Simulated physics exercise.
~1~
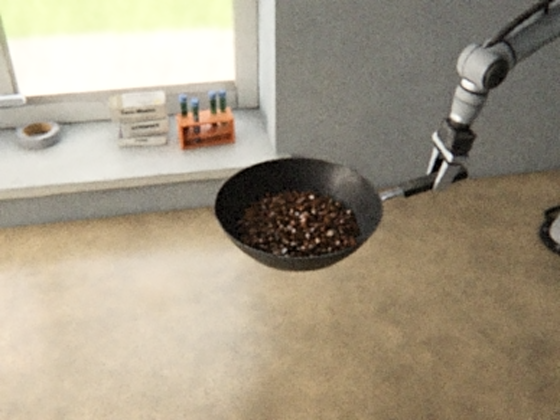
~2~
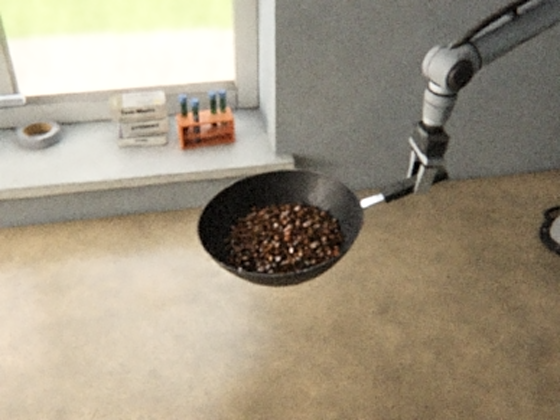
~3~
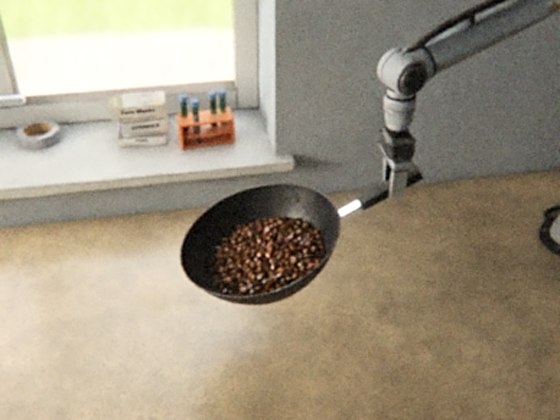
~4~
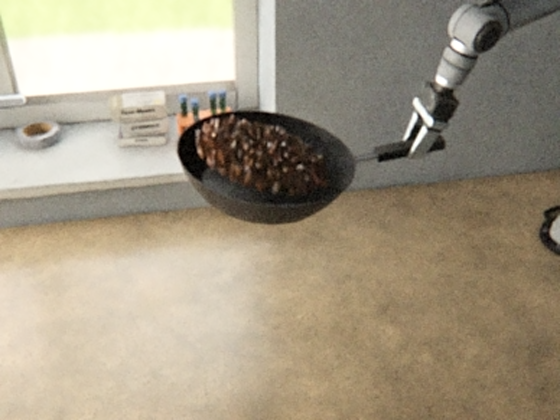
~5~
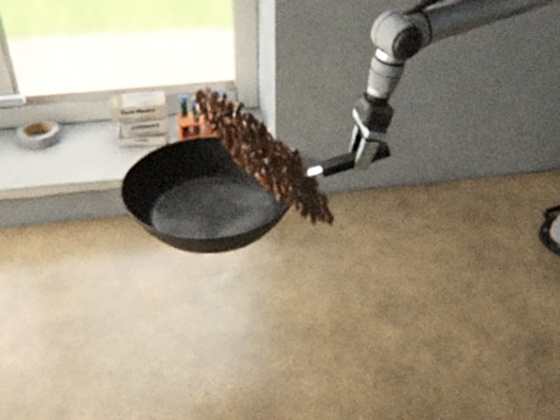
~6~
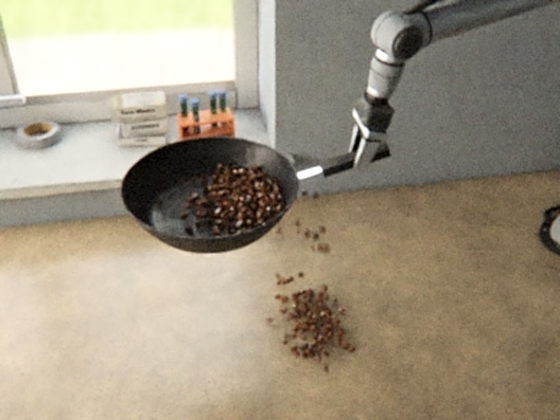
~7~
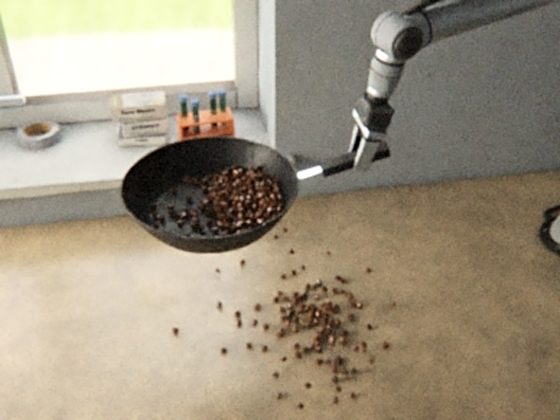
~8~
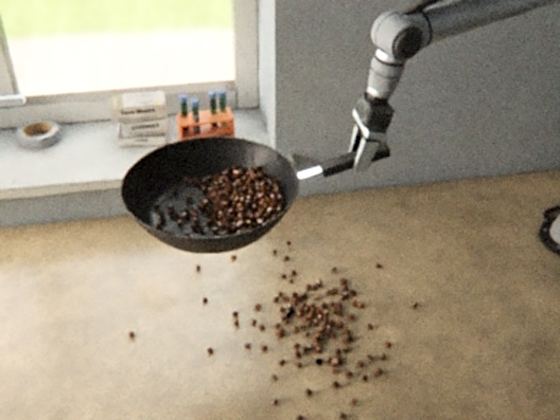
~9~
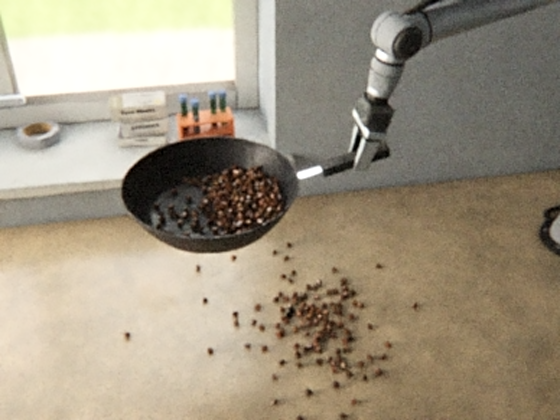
A grey robot arm reaches in from the upper right, gripping a black frying pan heaped with small brown pellets above a tan tabletop, seen from slightly above. Behind it, a white windowsill holds a roll of tape, a small labelled box and an orange rack of blue-capped tubes. The arm lowers the pan leftward, then swings it up, and the pellets slide toward its far side. As the pan moves left and down, they fly out in a slanting sheet toward the handle. Many drop back into the pan, while others spill and scatter across the table, where they lie still beneath the level, motionless pan.
